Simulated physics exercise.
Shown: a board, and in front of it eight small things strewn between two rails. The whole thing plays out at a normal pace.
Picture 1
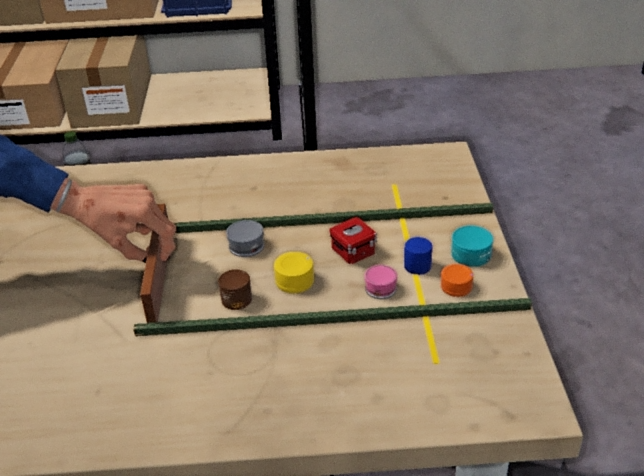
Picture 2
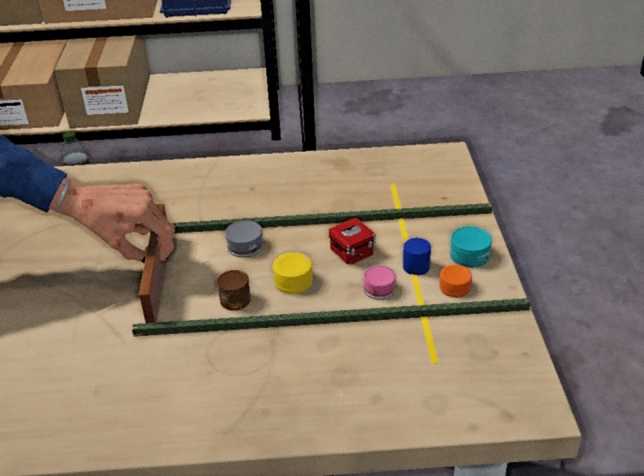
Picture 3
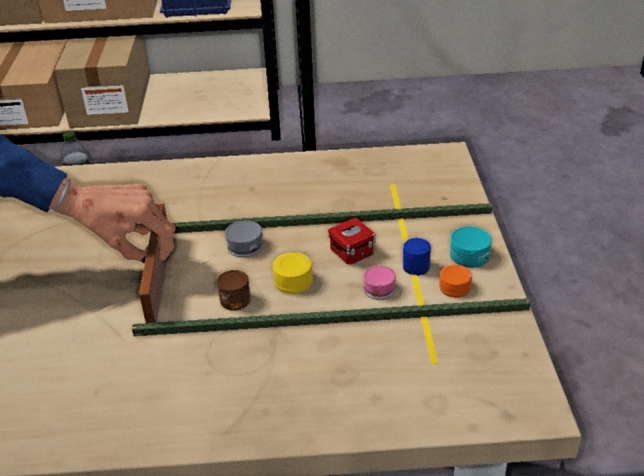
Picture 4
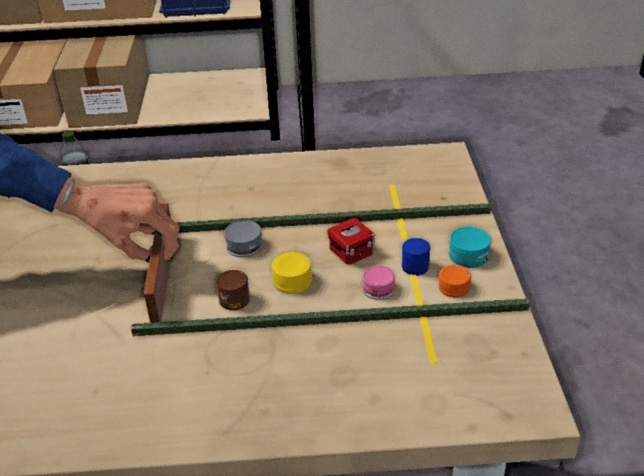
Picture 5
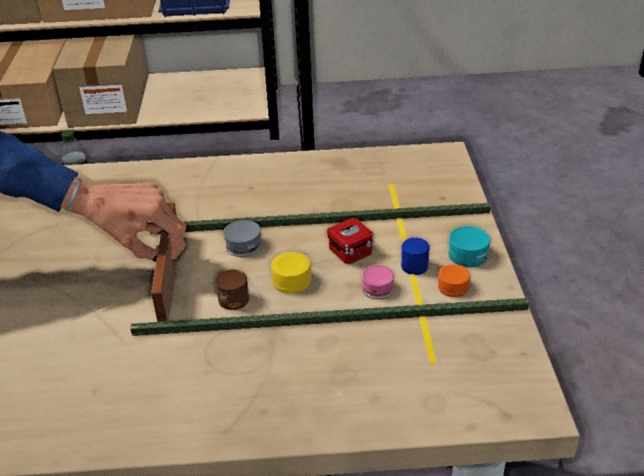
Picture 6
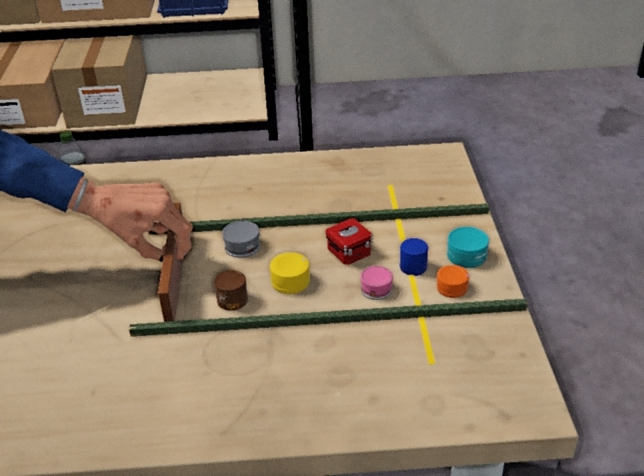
We see a hand holding a small brown board upright at the left of a table, behind eight small objects strewn between two green rails; it slides the board slightly right, while the objects stay still around a yellow tape line.
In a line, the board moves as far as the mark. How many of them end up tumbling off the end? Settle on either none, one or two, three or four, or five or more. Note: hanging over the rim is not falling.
The number that falls off comes to zero.
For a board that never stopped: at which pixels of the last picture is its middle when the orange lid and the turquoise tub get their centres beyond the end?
With the orange lid it sits around (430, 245), with the turquoise tub around (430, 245).
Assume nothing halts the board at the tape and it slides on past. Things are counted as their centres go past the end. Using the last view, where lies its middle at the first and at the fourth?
At (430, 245) for the first, at (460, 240) for the fourth.
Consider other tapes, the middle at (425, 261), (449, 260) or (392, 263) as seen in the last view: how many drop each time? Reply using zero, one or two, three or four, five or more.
Zero; just one or two; not one.
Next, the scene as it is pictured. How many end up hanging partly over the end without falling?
That comes to 0 of them.
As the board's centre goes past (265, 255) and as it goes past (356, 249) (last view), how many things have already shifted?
First 3 and then 5.
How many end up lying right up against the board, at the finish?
The count in contact is 3.
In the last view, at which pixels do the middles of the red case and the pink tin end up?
You'll see the red case at (439, 239), with the pink tin at (459, 280).
Soon after, none off yet; turquoise tub at rest near (468, 247); orange lid at rest near (453, 281); blue lid at rest near (414, 257).
Then, none off yet; turquoise tub at rest near (468, 247); orange lid at rest near (453, 281); blue lid moving near (418, 257).
At rest, the number that fall off is zero.
